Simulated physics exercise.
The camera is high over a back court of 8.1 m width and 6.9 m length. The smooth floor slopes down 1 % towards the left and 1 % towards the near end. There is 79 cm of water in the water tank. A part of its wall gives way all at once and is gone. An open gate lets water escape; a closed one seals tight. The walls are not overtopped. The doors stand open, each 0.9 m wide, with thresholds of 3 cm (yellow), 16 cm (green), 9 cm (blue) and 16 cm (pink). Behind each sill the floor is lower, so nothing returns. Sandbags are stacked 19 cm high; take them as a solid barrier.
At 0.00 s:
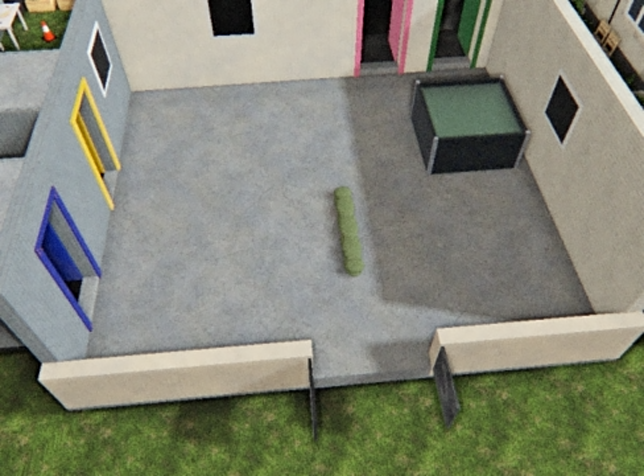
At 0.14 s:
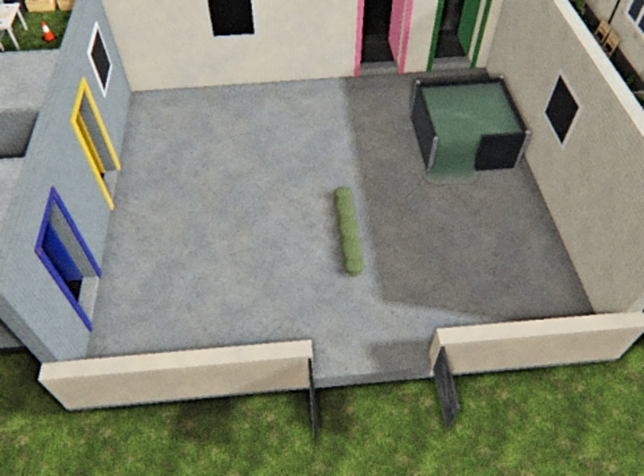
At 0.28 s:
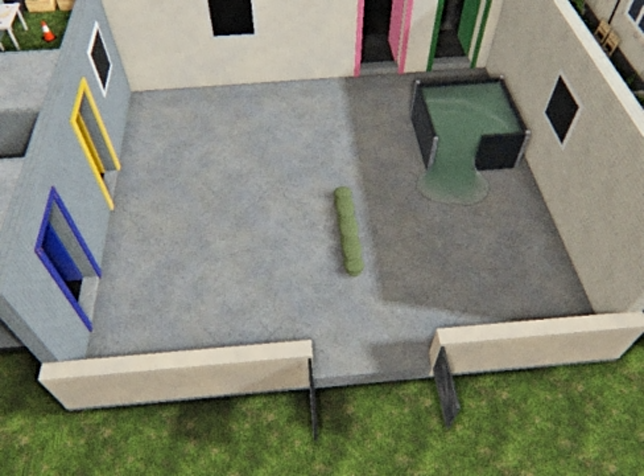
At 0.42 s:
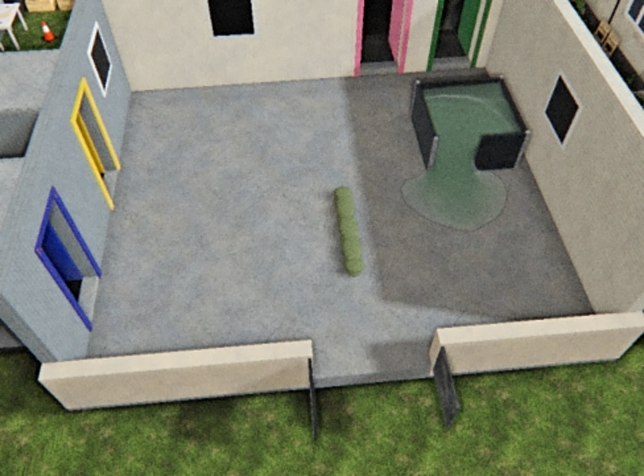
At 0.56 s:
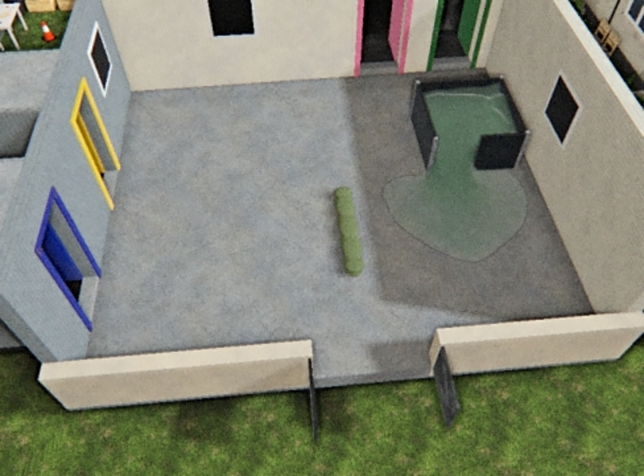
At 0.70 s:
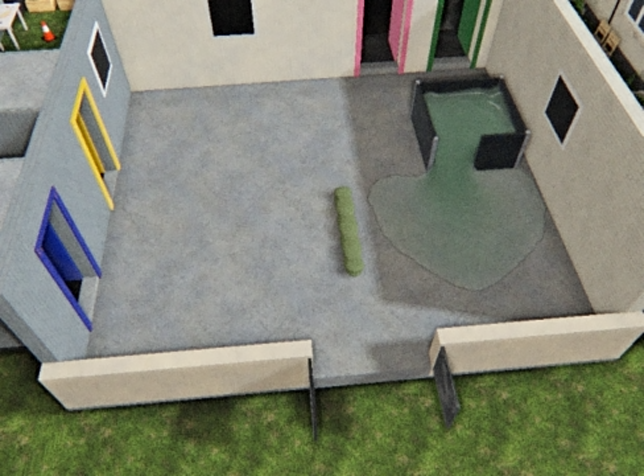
In a walled back court, green water pours from a dark tank and spreads across the floor.
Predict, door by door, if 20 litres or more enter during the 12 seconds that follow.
Door by door: At the yellow door it does not reach the limit; at the green door it does not reach the limit; at the blue door it stays under the limit; at the pink door it does not reach the limit.
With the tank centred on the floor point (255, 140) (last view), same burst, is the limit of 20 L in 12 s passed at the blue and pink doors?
Against that limit: Blue past it, pink under.
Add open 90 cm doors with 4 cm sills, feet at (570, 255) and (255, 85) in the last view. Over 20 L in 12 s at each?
In that order: Past it, below.
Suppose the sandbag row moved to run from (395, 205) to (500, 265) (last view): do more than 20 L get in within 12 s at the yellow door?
Then: Yellow past it.
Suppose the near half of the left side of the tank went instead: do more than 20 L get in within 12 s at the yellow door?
Then: Yellow past it.
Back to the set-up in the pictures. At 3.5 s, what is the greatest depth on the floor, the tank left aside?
About 19 cm.
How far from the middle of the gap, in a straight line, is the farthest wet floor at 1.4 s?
Some 4.2 m out.
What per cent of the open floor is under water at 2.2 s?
Some 25 per cent of it.
After 1.4 s water covers 25 % of the floor and is deepest (38 cm) near (444, 176); yellow door not reached, green door not reached, blue door not reached, pink door not reached.
After 2.2 s water covers 25 % of the floor and is deepest (35 cm) near (565, 339); yellow door not reached, green door not reached, blue door not reached, pink door not reached.
After 3.5 s water covers 25 % of the floor and is deepest (19 cm) near (421, 321); yellow door not reached, green door not reached, blue door not reached, pink door not reached.
After 7.0 s water covers 40 % of the floor and is deepest (12 cm) near (82, 385); yellow door not reached, green door not reached, blue door 7 cm at the sill, 0 L in, pink door not reached.
After 12.0 s water covers 55 % of the floor and is deepest (10 cm) near (82, 385); yellow door 3 cm at the sill, 0 L in, green door not reached, blue door 7 cm at the sill, 0 L in, pink door not reached.
